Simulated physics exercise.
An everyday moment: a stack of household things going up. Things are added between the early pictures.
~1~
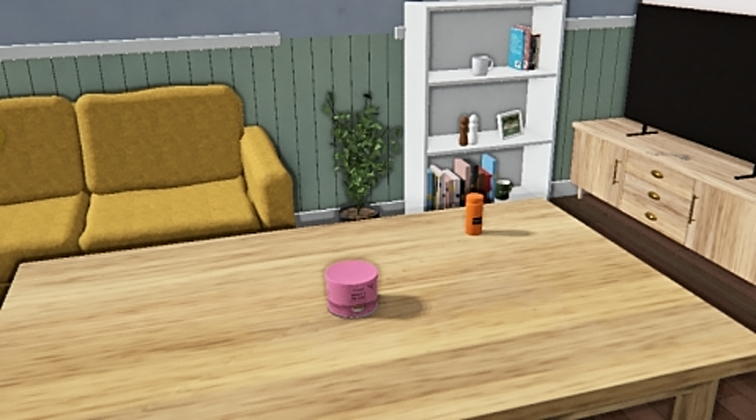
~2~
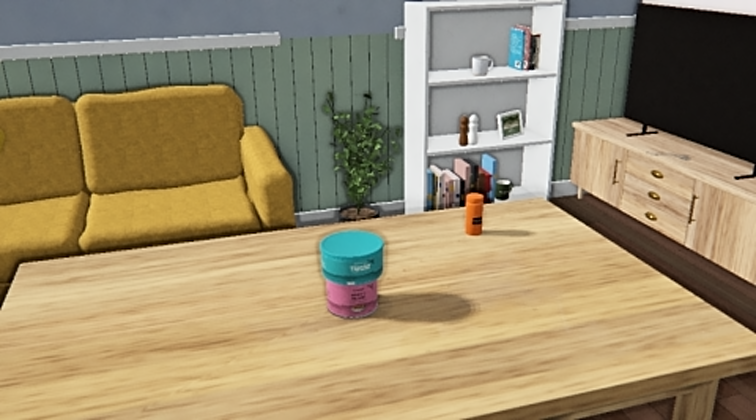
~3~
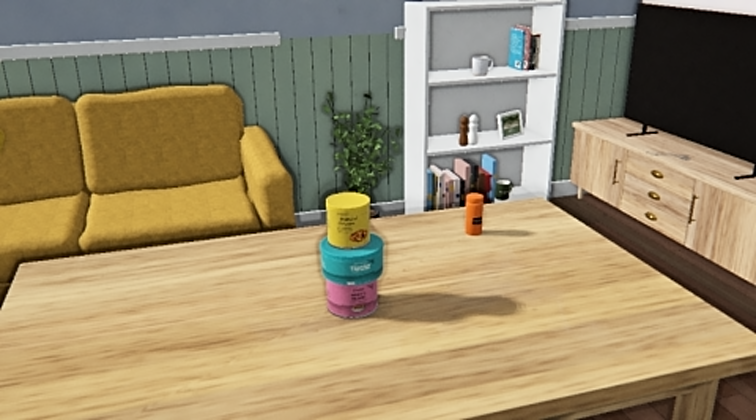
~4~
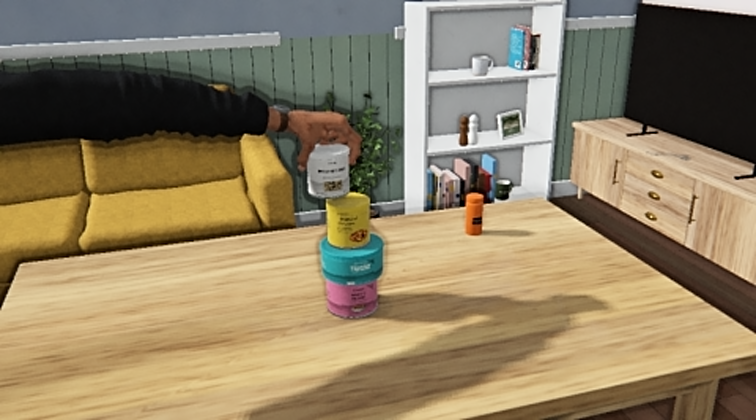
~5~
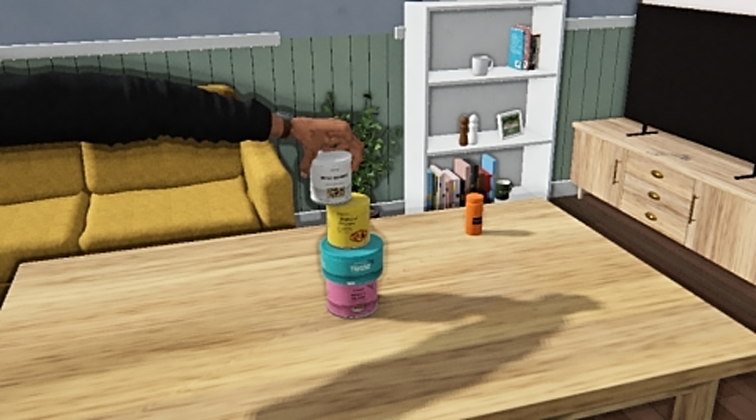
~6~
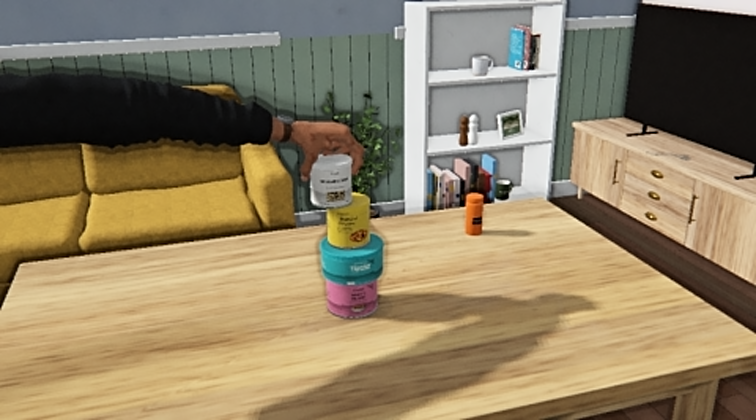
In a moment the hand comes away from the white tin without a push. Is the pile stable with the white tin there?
As it turns out, it holds.
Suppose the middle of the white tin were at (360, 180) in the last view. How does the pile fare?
Then it stays up.
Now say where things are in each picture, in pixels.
In the first picture, the last thing is not in view yet.
In the second picture, the last thing is not in view yet; orange shaker (474, 215).
In the third picture, the last thing is not in view yet; yellow pot (349, 221).
In the fourth picture, on its way; white tin (328, 171); orange shaker (474, 215).
In the fifth picture, on its way; white tin (331, 177); yellow pot (349, 221).
In the sixth picture, in place under the hand; white tin (331, 181); orange shaker (474, 215).
Then, 0.50 s past the last view, nothing moves.
Then, 1.30 s past the last view, white tin resting near (331, 182).
Finally, all 5 still in place. Final places as the last picture's camera would see them, white tin near (330, 182). The pile keeps its balance.
